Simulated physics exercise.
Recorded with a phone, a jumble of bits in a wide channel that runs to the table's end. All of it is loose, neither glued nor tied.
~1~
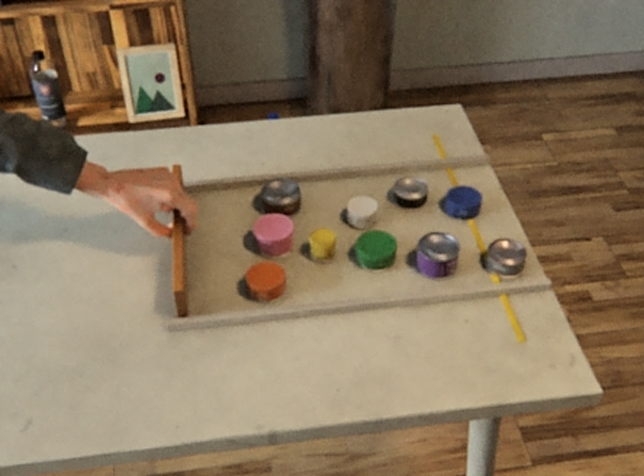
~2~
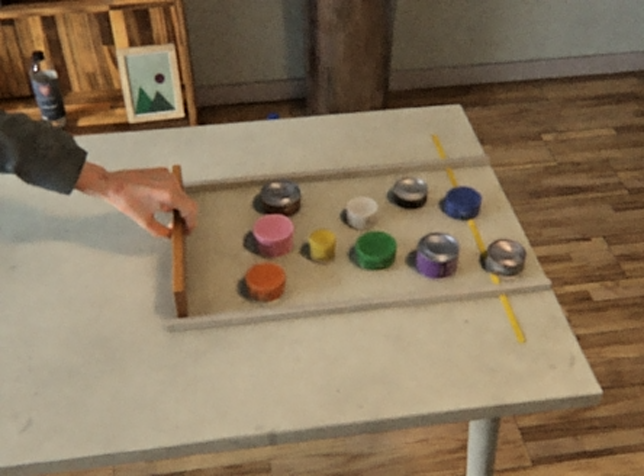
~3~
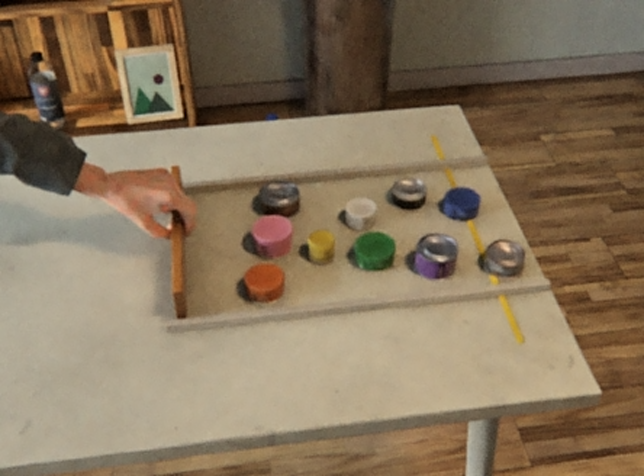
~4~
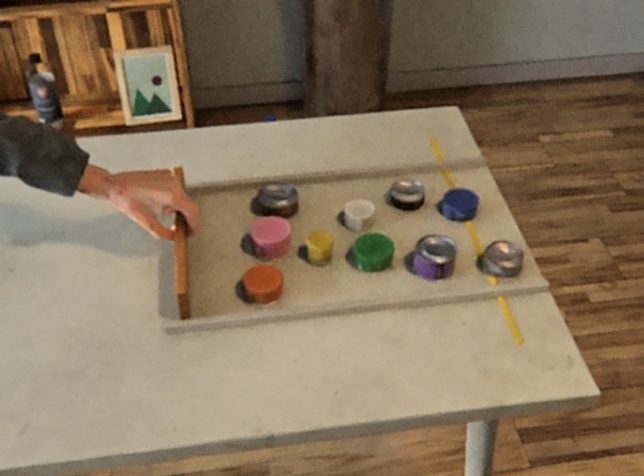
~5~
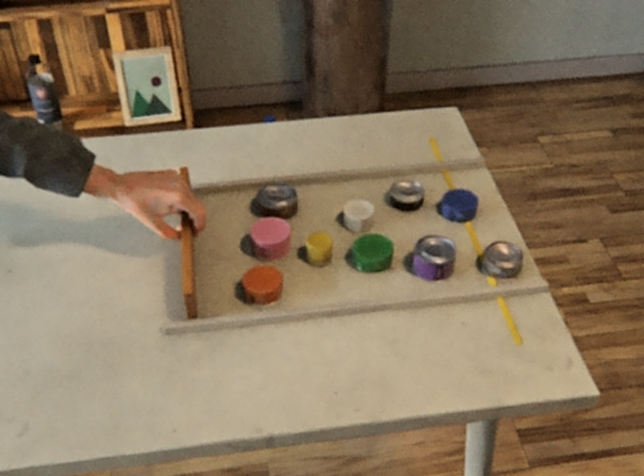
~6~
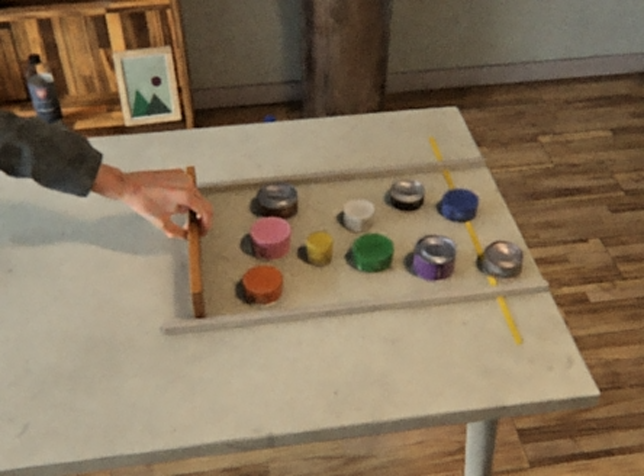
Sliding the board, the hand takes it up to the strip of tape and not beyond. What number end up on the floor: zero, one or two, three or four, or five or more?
Pieces going over the end will number three or four.
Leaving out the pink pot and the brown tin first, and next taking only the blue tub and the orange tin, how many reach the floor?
You'd get 2 in the first case and 2 in the second one.
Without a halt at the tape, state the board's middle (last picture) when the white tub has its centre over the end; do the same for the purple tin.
The middle is at (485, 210) when it's the white tub, and at (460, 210) when it's the purple tin.
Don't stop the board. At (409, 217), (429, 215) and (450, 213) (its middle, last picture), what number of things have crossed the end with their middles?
Respectively, 0, 1 and 1.
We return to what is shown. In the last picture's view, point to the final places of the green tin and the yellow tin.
The green tin comes to rest at (524, 238), and the yellow tin comes to rest at (491, 237).
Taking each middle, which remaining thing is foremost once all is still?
That one is the green tin.
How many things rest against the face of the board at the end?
It's 4.
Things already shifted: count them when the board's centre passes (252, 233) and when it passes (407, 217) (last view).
The count is 2 at the first point and 10 at the second.
Soon after, none off yet; grey tin at rest near (503, 261); blue tub at rest near (460, 205); purple tin at rest near (435, 259).
Then, none off yet; grey tin moving near (509, 261); blue tub at rest near (460, 205); purple tin moved about its own width near (471, 263).
By the end, the number that fall off is three or four; fallen, black tin, purple tin, blue tub and grey tin.
